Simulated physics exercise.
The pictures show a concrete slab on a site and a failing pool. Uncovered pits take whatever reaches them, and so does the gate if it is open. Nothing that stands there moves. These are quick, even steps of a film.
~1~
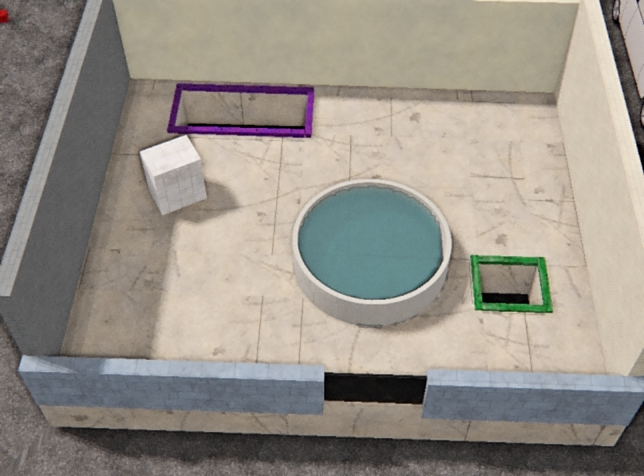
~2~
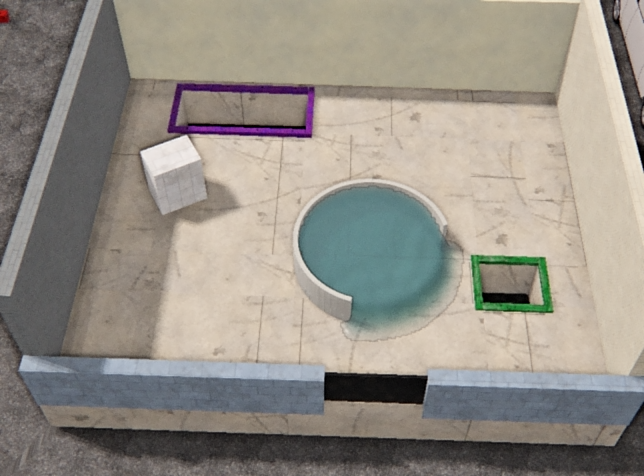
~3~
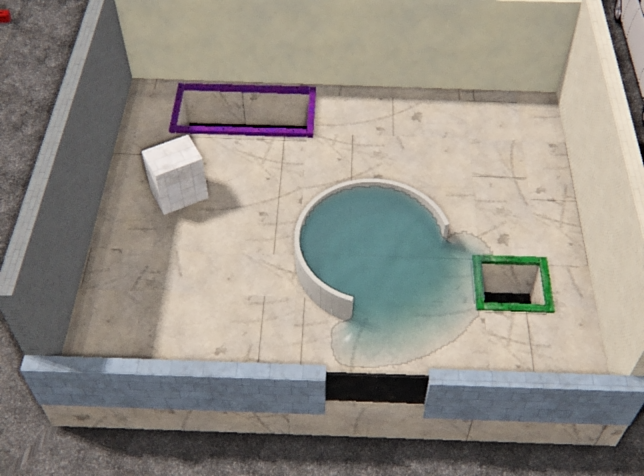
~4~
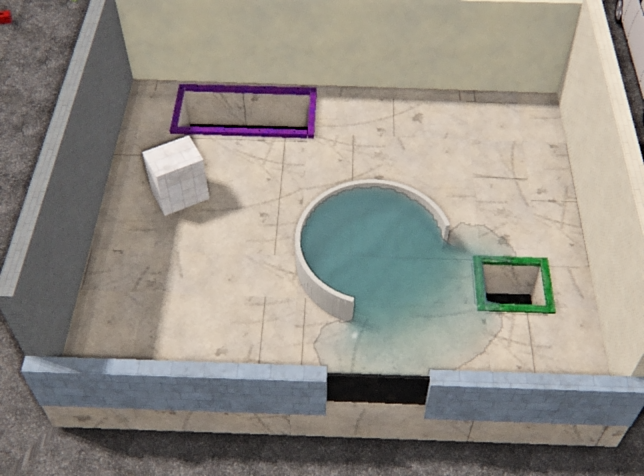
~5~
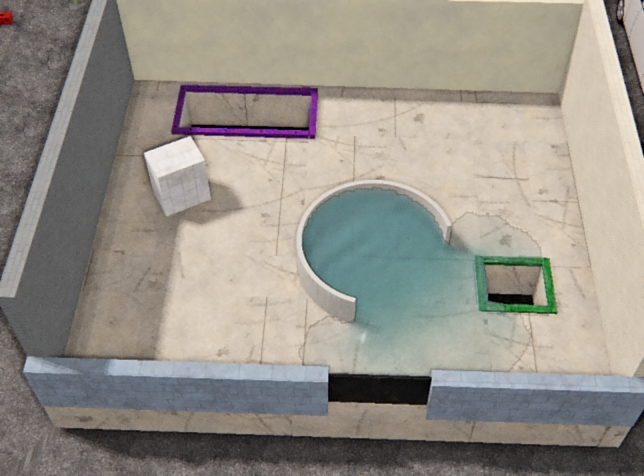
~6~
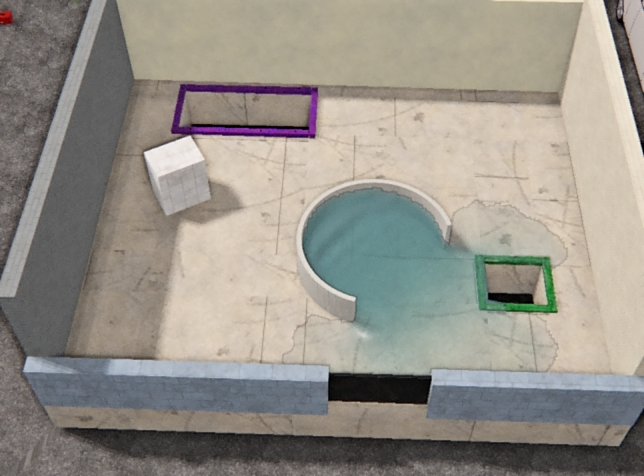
Teal water sits still in a round, pale-rimmed pool on a walled concrete slab, then pours out where the rim's front right side disappears. It spreads across the floor toward the front opening and around the green-framed hole, while the white block and purple-framed hole stay unchanged.
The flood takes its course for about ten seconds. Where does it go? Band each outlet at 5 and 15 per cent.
The gate takes under 5 %; the purple pit takes under 5 %; the green pit takes over 15 %.
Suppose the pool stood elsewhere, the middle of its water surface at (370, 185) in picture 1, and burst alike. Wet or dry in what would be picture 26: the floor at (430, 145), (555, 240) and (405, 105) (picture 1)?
In that order: No water, wet, dry.
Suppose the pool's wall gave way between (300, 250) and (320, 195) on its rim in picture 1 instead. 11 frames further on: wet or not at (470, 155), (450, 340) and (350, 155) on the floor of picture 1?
In that order: Dry, not flooded, clear.
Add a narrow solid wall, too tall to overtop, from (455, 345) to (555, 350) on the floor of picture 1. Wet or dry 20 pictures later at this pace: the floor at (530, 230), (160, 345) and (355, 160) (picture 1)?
One after the other: Awash, covered, dry.
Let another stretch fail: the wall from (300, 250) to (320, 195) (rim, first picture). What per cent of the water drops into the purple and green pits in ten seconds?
In per cent: Purple 6, green 0.
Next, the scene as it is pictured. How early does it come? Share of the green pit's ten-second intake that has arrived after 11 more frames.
Roughly 45 per cent.
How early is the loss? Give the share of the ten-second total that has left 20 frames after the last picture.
Close to 65 %.
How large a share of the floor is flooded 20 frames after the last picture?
Roughly 45 per cent.
A moment on, water covers 20 % of the floor; the gate 0 %, the purple pit 0 %, the green pit 8 %.
Next, water covers 25 % of the floor; the gate 0 %, the purple pit 0 %, the green pit 13 %.
Then, water covers 45 % of the floor; the gate 0 %, the purple pit 0 %, the green pit 17 %.
Later, water covers 65 % of the floor; the gate 0 %, the purple pit 0 %, the green pit 25 %.
In the end, water covers 85 % of the floor; the gate 0 %, the purple pit 0 %, the green pit 27 %.
